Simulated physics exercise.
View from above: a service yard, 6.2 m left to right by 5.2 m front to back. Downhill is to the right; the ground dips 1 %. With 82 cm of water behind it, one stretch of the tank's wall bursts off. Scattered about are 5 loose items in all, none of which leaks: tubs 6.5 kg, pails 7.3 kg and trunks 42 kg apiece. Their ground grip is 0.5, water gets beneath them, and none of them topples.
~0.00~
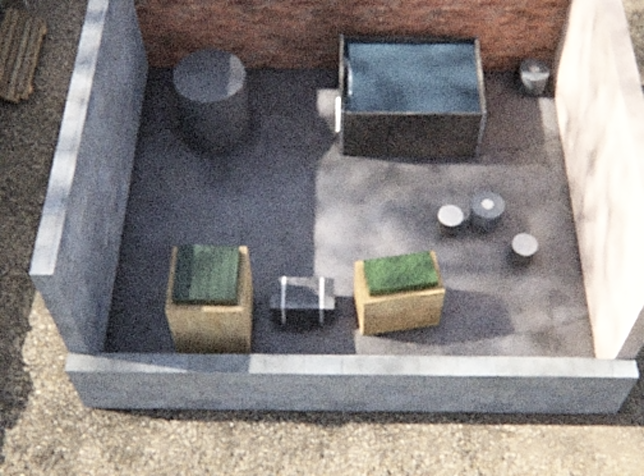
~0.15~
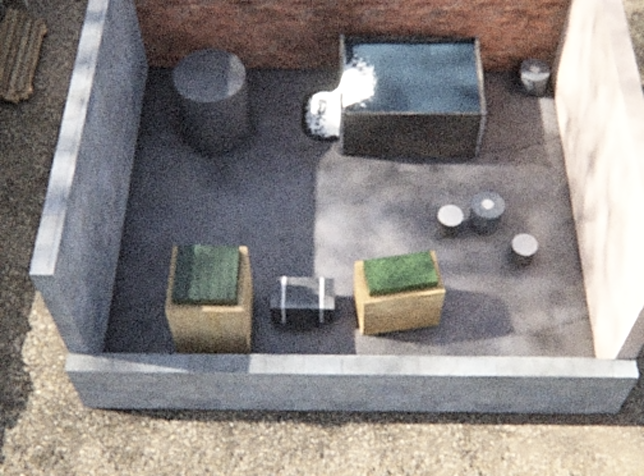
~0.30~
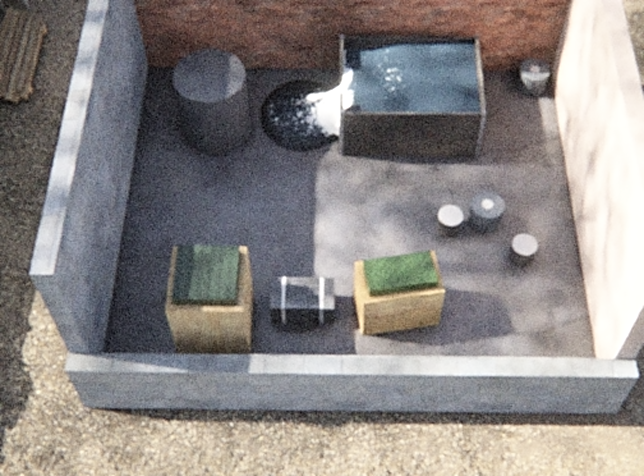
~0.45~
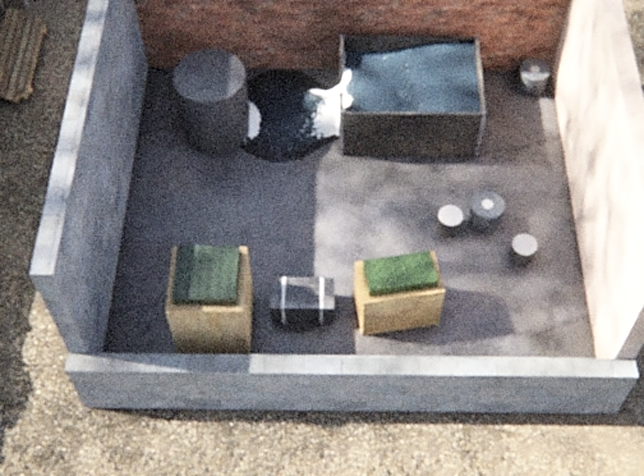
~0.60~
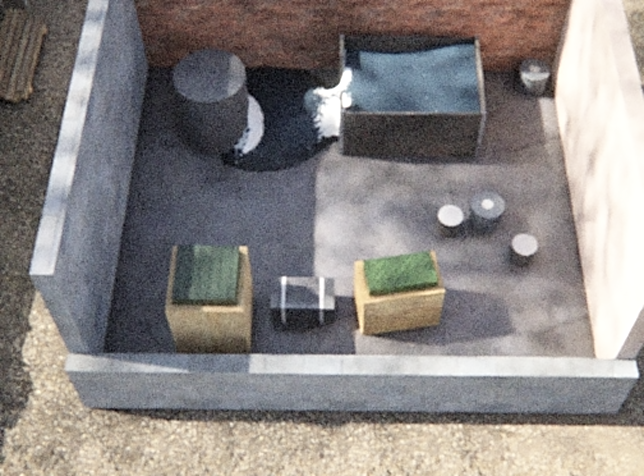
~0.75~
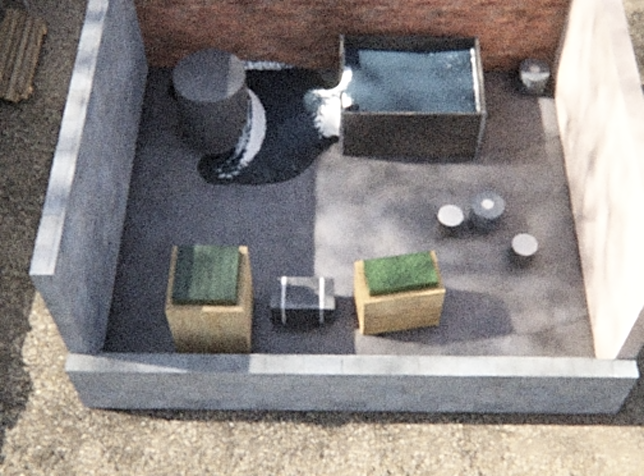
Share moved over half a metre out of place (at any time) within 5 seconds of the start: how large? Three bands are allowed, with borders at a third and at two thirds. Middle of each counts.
That would be less than a third of them.
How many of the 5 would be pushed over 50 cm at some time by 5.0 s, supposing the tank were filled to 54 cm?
Then 0 of them.
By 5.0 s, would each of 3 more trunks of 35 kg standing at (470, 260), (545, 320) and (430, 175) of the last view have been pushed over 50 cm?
Outcome: Stays within first, stays within next, stays within last.
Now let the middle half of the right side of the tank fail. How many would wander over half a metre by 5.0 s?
Then 2.
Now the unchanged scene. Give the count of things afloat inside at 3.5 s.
At that instant the tally stands at 0.
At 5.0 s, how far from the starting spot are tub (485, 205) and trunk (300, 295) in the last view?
Taking them in turn, I get 0 cm for the first and 0 cm for the second.
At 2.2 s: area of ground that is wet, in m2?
At that time the wet patch spans about 14 m2.
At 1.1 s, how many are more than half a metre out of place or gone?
My count gives 0.
After 1.1 s 0 of 5 are over 50 cm from their spots; 0 afloat.
After 2.2 s 0 of 5 are over 50 cm from their spots; 0 afloat.
After 3.5 s 0 of 5 are over 50 cm from their spots; 0 afloat.
After 5.0 s 0 of 5 are over 50 cm from their spots, and 0 have been at some point; 0 afloat.
